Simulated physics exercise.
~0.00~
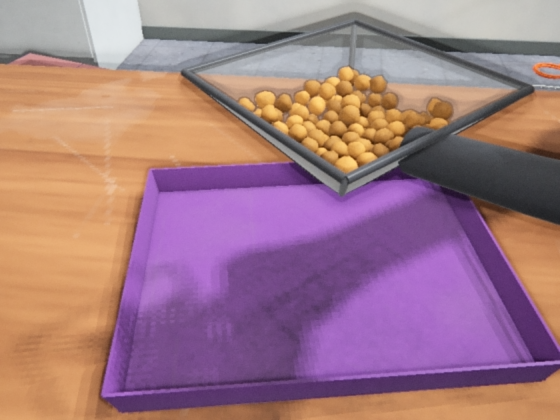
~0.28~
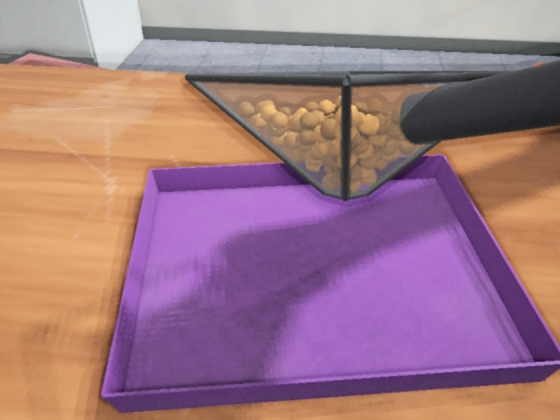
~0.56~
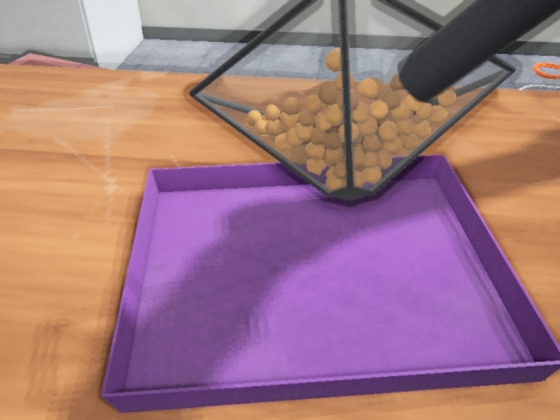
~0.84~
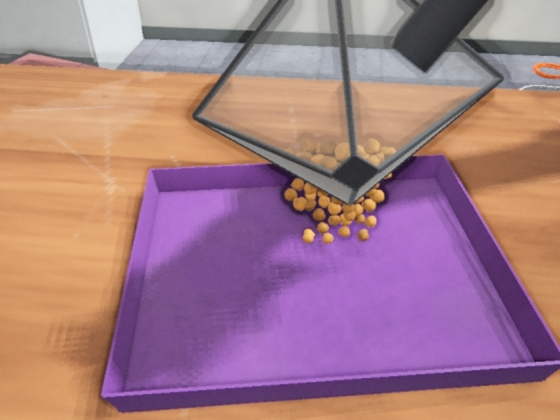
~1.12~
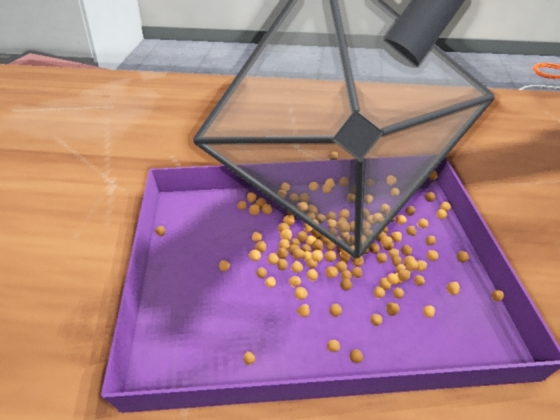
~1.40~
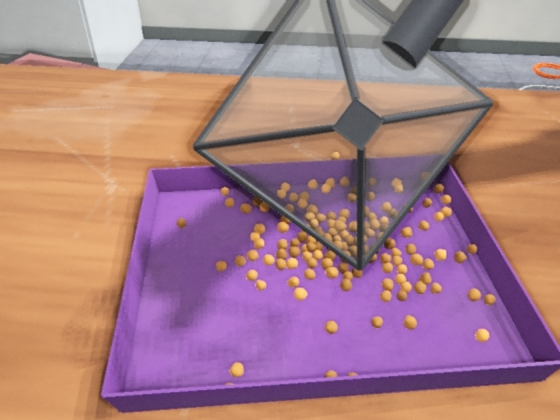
On a wooden table, a dark-framed clear scoop tipping over and spilling roasted chickpeas, which scatter across a purple tray below.
